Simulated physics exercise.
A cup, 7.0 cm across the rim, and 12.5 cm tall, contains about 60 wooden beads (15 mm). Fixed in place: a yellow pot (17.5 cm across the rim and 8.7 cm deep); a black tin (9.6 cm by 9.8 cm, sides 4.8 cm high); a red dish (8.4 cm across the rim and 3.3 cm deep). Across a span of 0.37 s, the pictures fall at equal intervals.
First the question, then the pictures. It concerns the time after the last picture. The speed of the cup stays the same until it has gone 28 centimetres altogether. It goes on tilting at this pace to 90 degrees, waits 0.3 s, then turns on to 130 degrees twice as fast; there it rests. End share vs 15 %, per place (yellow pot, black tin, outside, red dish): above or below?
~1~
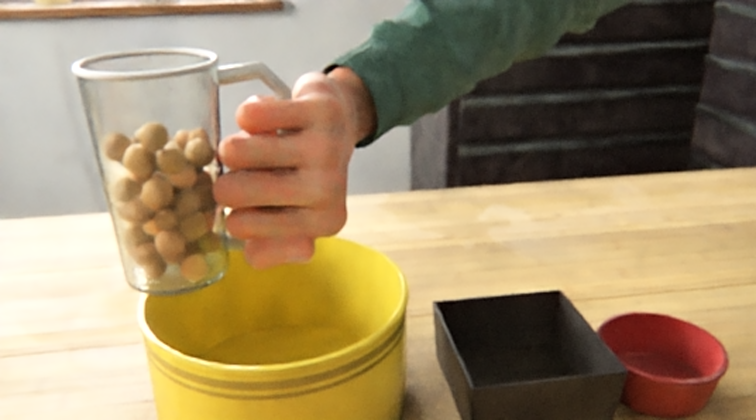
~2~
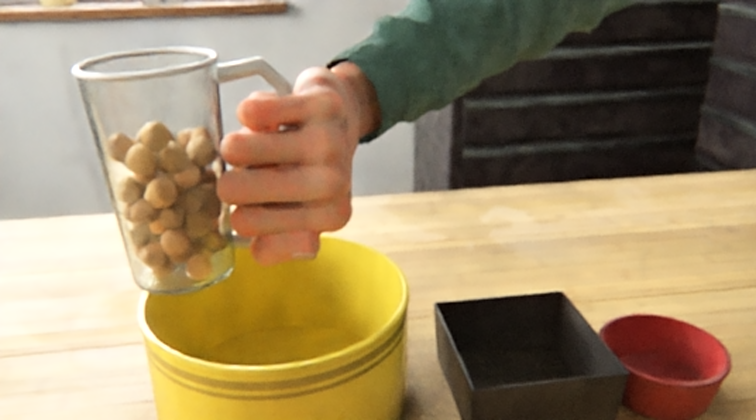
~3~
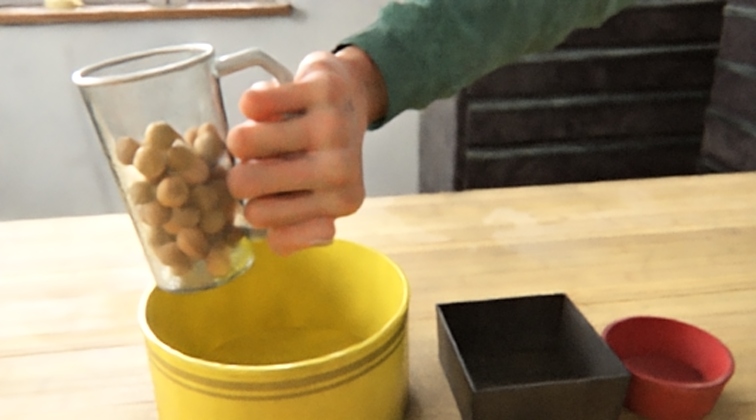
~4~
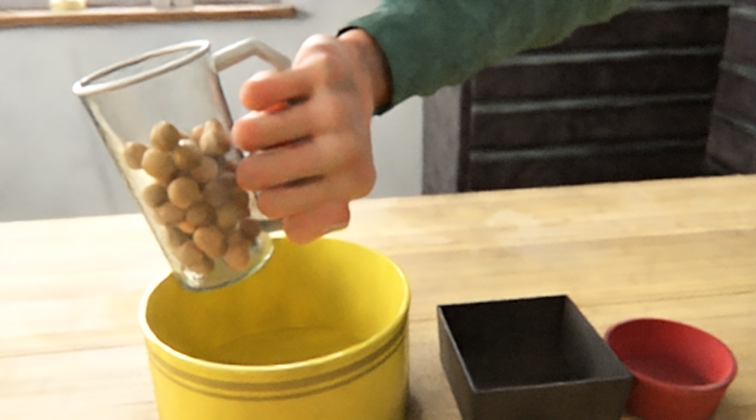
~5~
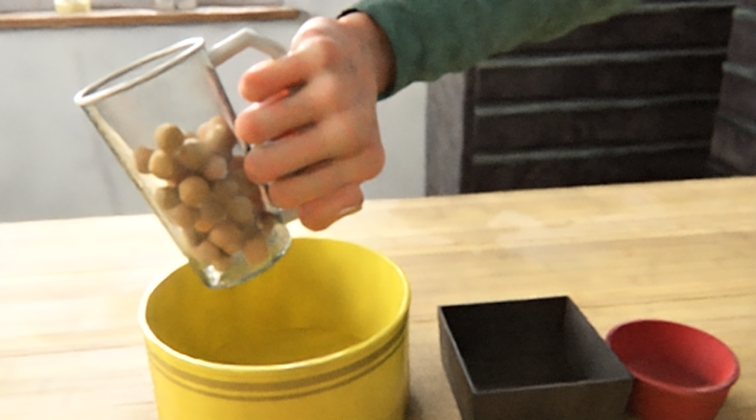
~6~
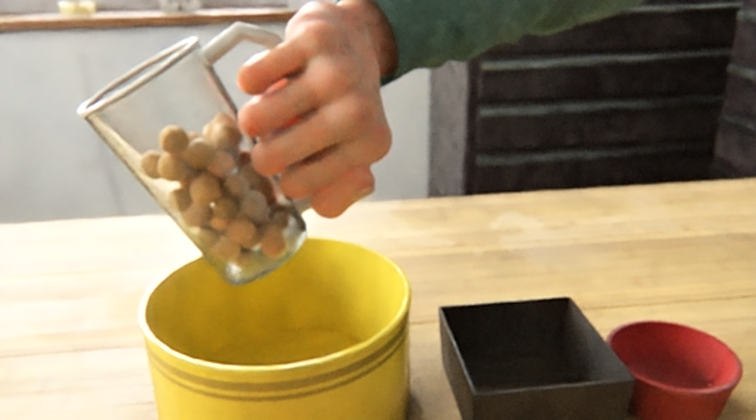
Yellow pot: Above, black tin: Below, outside: Below, red dish: Below.
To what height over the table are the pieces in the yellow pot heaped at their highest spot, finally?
Some 3.0 centimetres.
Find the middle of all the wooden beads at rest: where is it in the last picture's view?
Around (251, 397).
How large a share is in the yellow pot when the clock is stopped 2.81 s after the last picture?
100 %.
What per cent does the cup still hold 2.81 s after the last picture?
Close to 0 in a hundred.
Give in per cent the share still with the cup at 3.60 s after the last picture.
About 0 %.
Then, 1.08 s after the last picture, tilt 91 degrees; cup 95 %, yellow pot 5 %; middle of all pieces near (359, 184).
Then, 1.98 s after the last picture, tilt 130 degrees; yellow pot 100 %; middle of all pieces near (261, 394).
Then, 2.81 s after the last picture, tilt 130 degrees; yellow pot 100 %; middle of all pieces near (261, 394).
Then, 3.60 s after the last picture, tilt 130 degrees; yellow pot 100 %; middle of all pieces near (261, 394).
In the end, cup 0 %, yellow pot 100 %, outside 0 %, red dish 0 %, black tin 0 %.
